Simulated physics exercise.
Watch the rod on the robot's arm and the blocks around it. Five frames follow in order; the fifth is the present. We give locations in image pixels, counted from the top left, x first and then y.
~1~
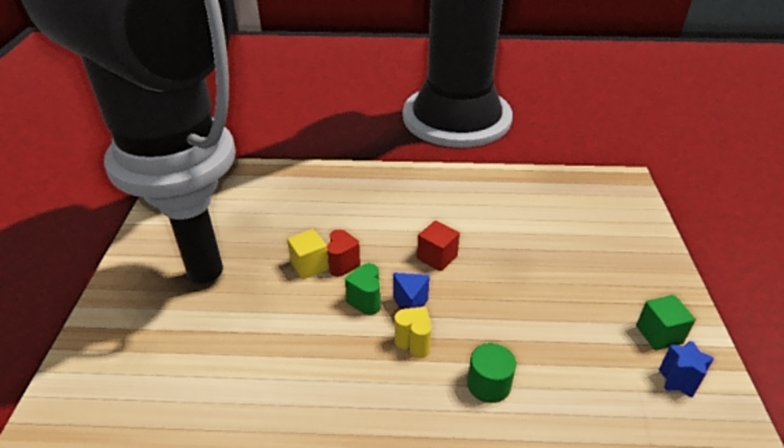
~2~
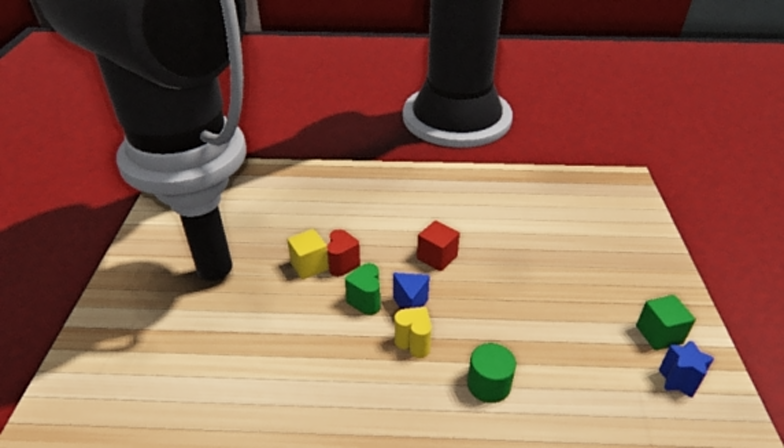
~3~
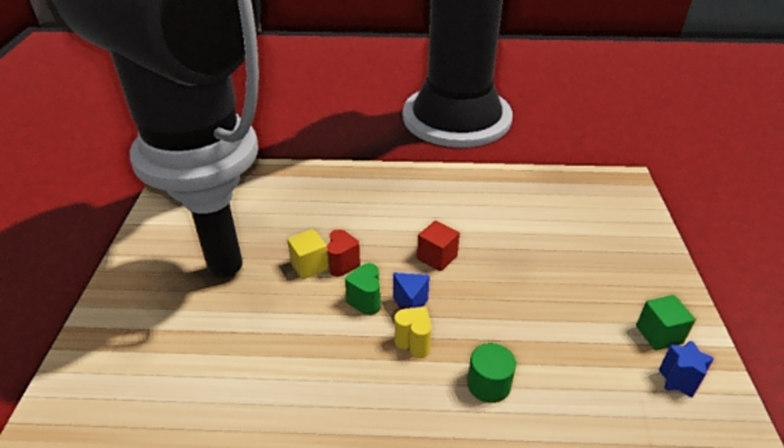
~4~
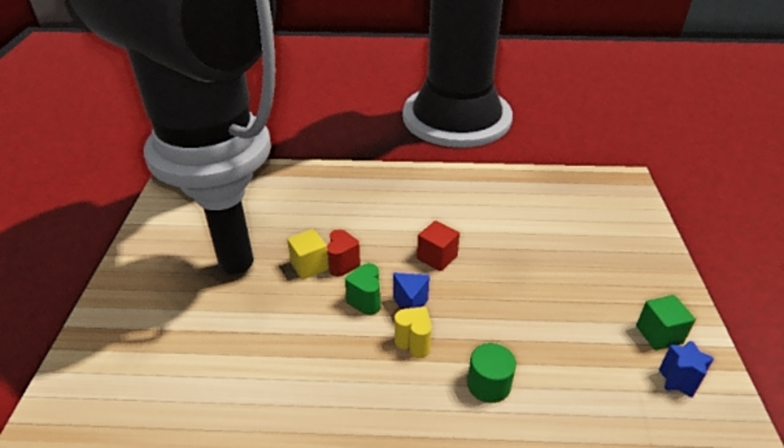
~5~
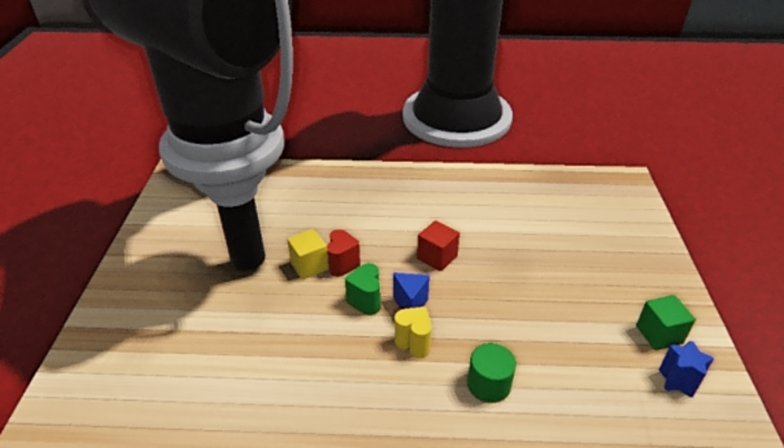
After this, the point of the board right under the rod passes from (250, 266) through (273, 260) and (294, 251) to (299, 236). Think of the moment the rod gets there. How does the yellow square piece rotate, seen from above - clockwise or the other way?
The block spins clockwise.
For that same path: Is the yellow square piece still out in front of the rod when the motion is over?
No, it doesn't check out.
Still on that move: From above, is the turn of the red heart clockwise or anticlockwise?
The red heart rotates counterclockwise.
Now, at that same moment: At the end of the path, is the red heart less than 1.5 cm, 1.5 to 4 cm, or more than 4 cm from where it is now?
It moves less than 1.5 cm.
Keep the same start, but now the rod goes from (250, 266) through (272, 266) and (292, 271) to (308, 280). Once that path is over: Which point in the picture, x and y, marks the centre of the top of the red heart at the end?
My prediction: (365, 239).
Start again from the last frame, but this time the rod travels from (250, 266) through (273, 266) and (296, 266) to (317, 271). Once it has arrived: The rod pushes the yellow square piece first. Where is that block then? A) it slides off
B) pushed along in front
Choice B: Pushed along in front.
What follows on the original path. Halfway along, rod at (284, 249); yellow square piece at (315, 242), turned 15° clockwise; red heart at (344, 242), turned 15° anticlockwise.
At the end, rod at (298, 228); yellow square piece at (319, 241), turned 30° clockwise; red heart at (350, 243), turned 20° anticlockwise.
